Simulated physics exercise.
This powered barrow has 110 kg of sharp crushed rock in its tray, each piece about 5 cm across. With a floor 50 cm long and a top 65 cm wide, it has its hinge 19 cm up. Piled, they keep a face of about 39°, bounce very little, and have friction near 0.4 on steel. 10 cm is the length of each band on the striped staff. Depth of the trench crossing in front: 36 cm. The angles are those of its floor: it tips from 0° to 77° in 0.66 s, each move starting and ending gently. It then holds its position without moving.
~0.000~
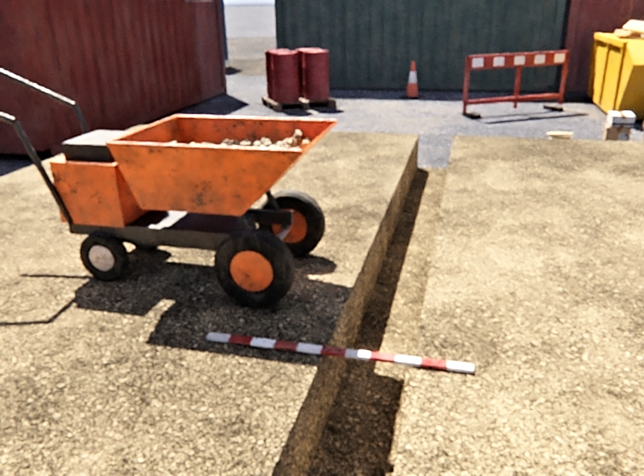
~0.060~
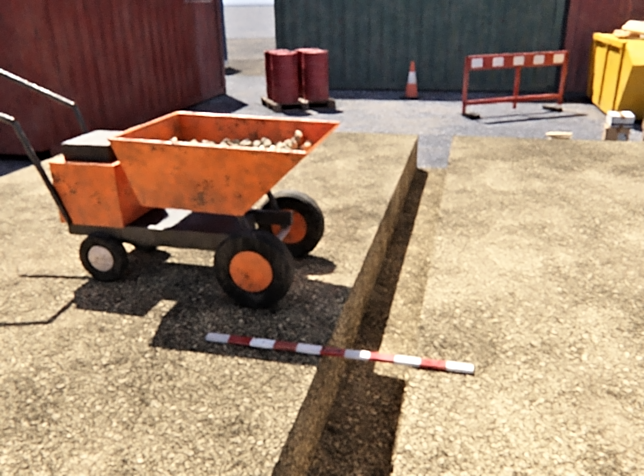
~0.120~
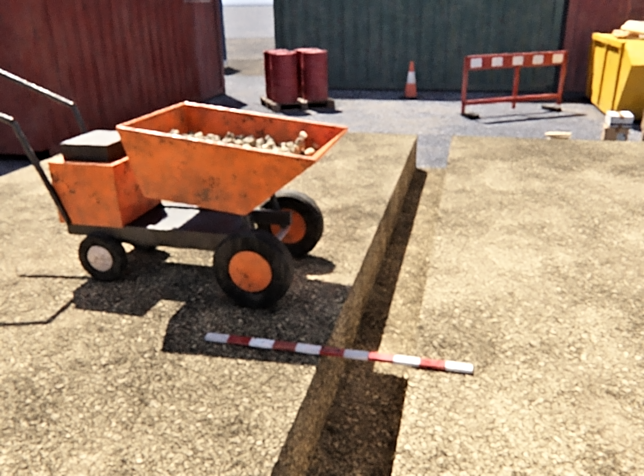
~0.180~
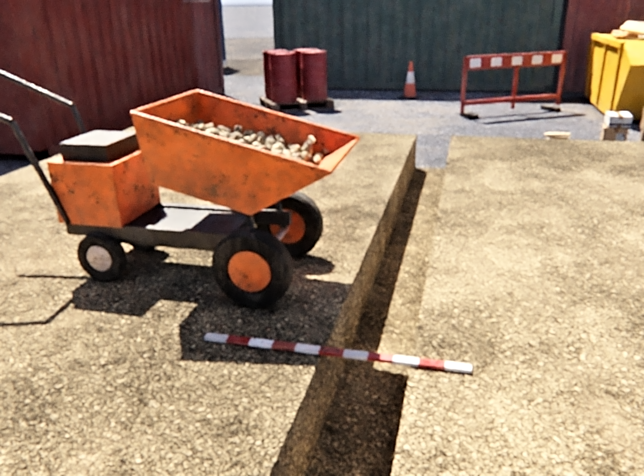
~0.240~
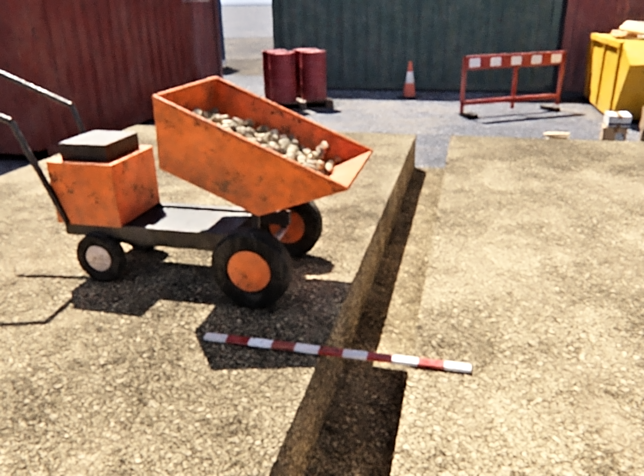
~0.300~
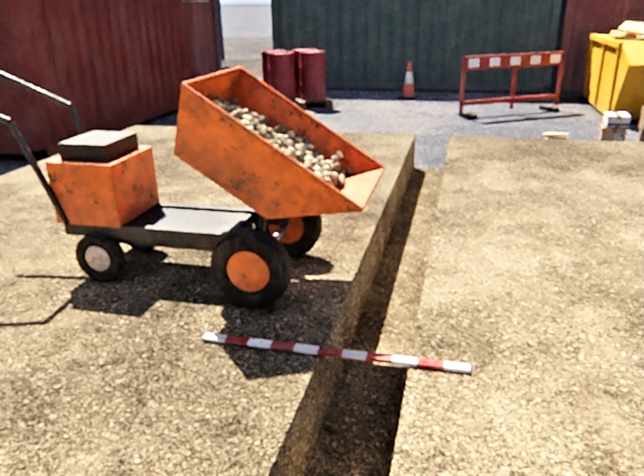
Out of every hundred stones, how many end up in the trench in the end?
Around 54 in every hundred.
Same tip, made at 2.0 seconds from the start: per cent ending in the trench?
With that timing, about 75 per cent.
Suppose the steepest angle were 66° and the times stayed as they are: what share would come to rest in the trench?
About 50%.
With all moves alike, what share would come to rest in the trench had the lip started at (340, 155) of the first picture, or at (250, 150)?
First spot about 0, second spot about 100 per cent.
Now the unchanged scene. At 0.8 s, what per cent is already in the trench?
Roughly 20 percent of the load.
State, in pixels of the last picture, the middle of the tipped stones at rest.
Near (416, 326).
After 0.5 s the floor is at 66°; 100 % in the tray; the foremost stones are at (382, 244).
After 0.8 s the floor is at 77°; 67 % in the tray, 20 % in the trench, 13 % past the trench; the foremost stones are at (459, 295).
After 1.1 s the floor is at 77°; 6 % in the tray, 47 % in the trench, 47 % past the trench; the foremost stones are at (641, 337).
After 3.1 s the floor is at 77°; 0 % in the tray, 54 % in the trench, 46 % past the trench; the foremost stones are past the picture's edge.
